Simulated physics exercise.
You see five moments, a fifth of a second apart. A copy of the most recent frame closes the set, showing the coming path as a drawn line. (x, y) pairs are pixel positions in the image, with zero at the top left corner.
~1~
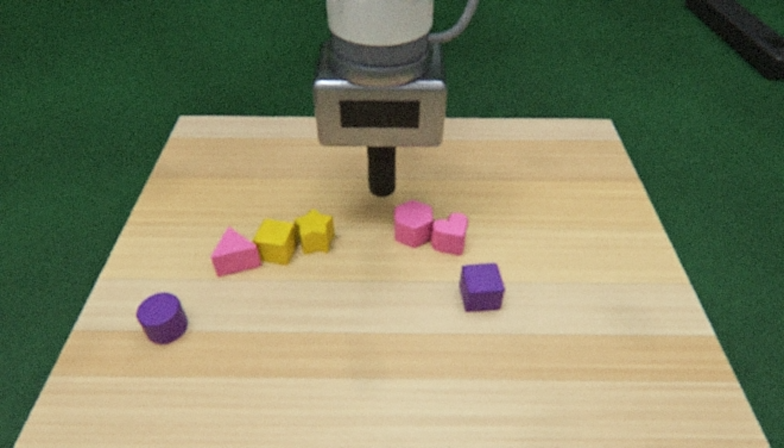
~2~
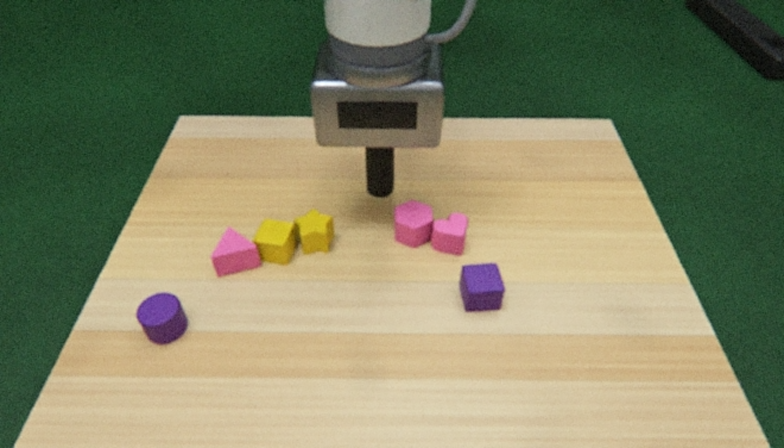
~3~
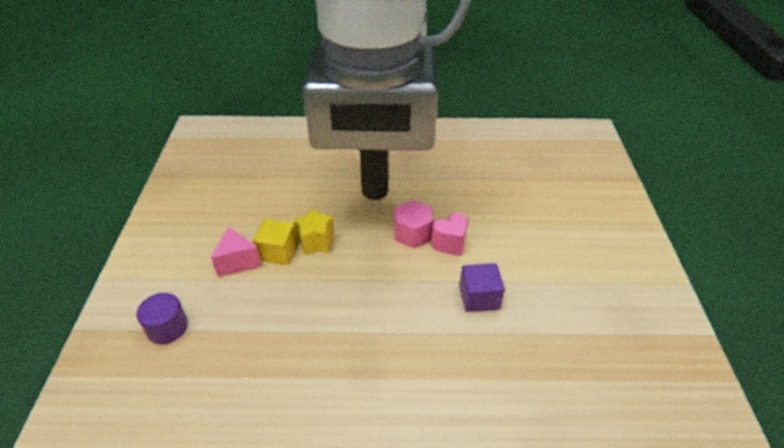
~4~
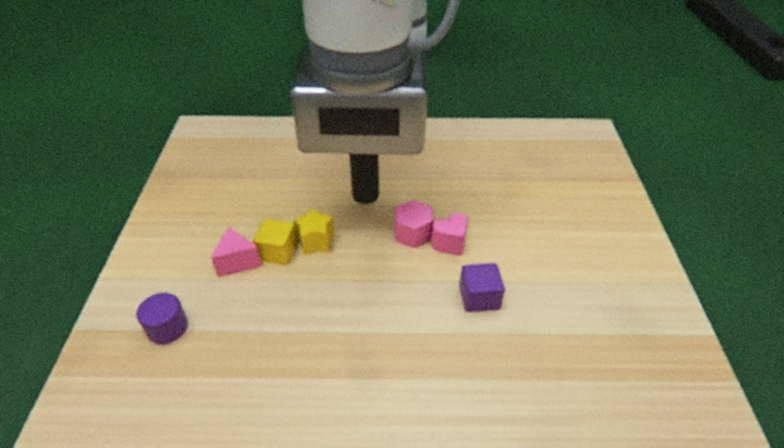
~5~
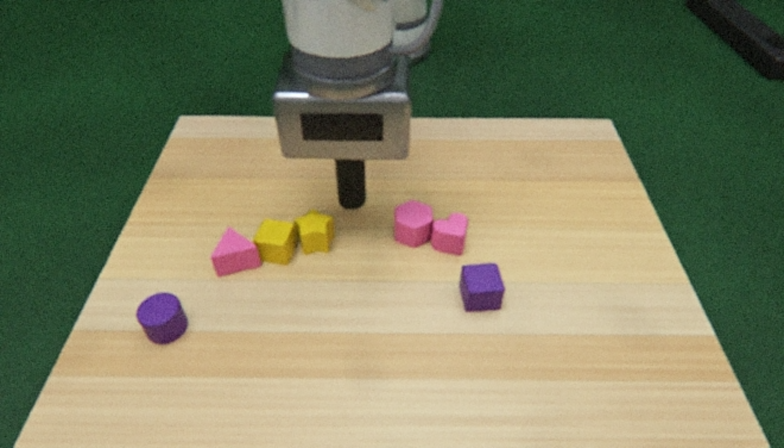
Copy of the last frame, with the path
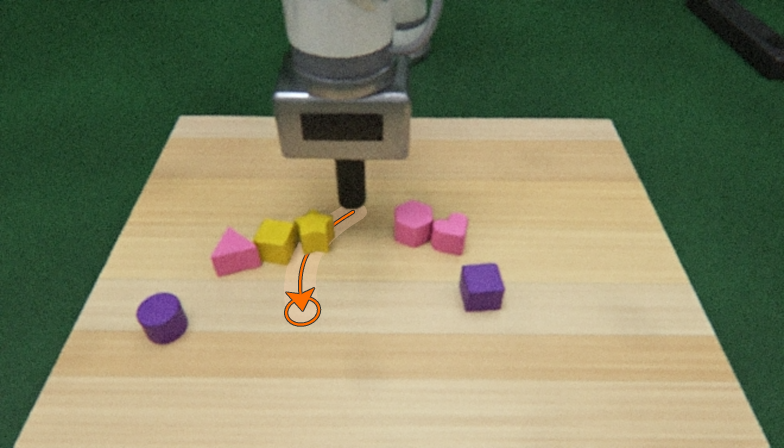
In the video, a robotic arm with a black rod moves slightly left and a little forward above a wooden board holding pink, yellow and purple blocks, nearing the yellow star-shaped block, while all the blocks stay still.
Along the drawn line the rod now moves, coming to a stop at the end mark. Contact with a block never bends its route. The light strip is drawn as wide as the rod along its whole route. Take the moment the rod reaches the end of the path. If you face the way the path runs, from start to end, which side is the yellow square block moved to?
Moves right.
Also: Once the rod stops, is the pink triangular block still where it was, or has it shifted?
The push reaches it.
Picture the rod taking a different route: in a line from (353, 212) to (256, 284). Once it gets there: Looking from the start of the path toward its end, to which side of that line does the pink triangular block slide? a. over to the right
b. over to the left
The correct letter is a.
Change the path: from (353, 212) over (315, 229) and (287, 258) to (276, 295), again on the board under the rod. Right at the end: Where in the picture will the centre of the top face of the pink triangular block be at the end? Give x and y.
In the picture, that point is around (211, 252).
Path on the board, from (353, 212) over (320, 236) and (302, 270) to (303, 311).
On the path given first. One third of the way, rod at (319, 226); pink triangular block at (220, 247), turned 15° clockwise; yellow square block at (258, 240), turned 15° clockwise; yellow star-shaped block at (299, 234).
Two thirds of the way, rod at (300, 260); pink triangular block at (209, 250), turned 40° clockwise; yellow square block at (243, 255), turned 80° clockwise; yellow star-shaped block at (278, 271).
At the end, rod at (301, 301); pink triangular block at (209, 250), turned 40° clockwise; yellow square block at (243, 255), turned 80° clockwise; yellow star-shaped block at (265, 296), turned 50° clockwise; pink hexagonal block in place.
